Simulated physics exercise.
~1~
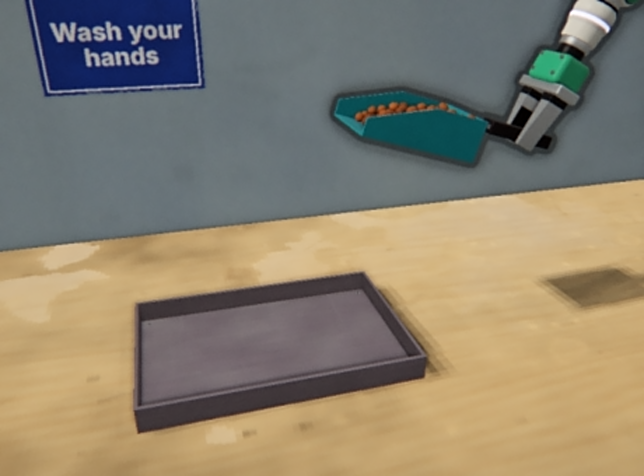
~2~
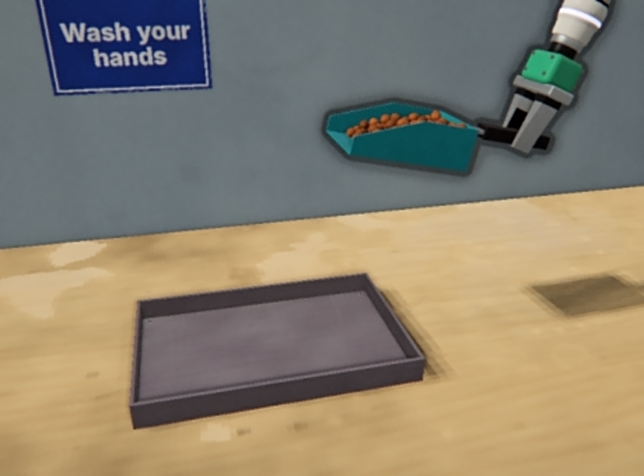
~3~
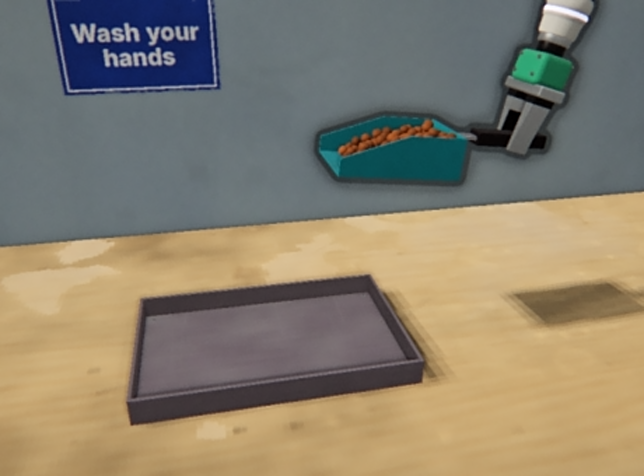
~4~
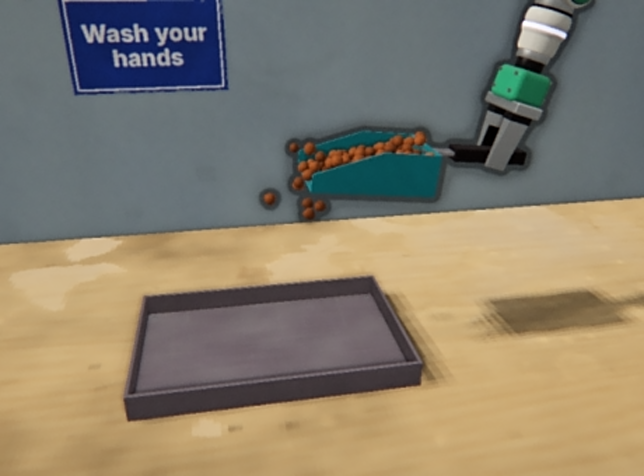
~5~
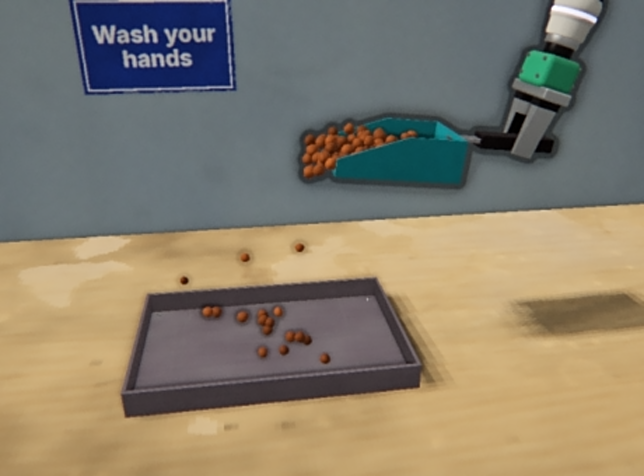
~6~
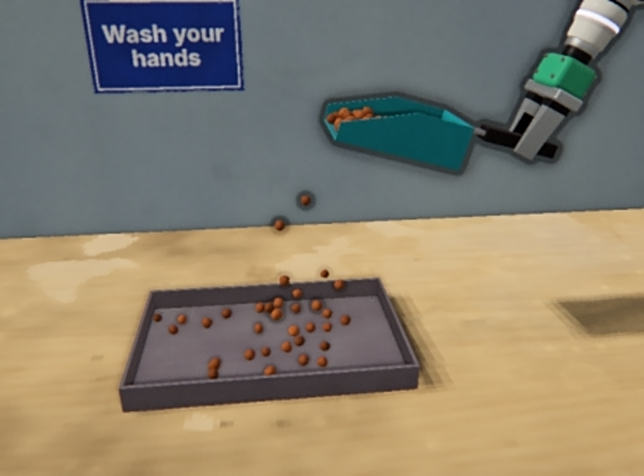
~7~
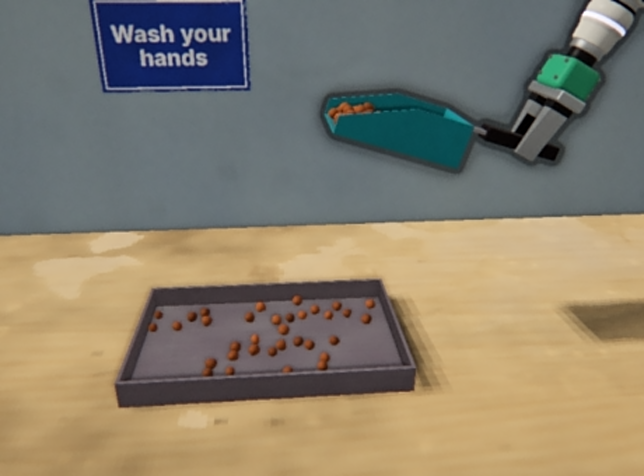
A pale wooden table stands against a grey-blue wall, seen from slightly above, with a blue sign reading "Wash your hands" at the upper left. A robot arm with a green joint holds a teal scoop of brown hazelnuts above and behind a shallow dark grey tray. The scoop moves slightly left and down, and then nuts begin to spill over its open left end. The arm draws back right and up as nuts scatter across the tray and a last few fall. Finally the scoop rests raised, tipped back, still holding nuts, with others spread across the tray.
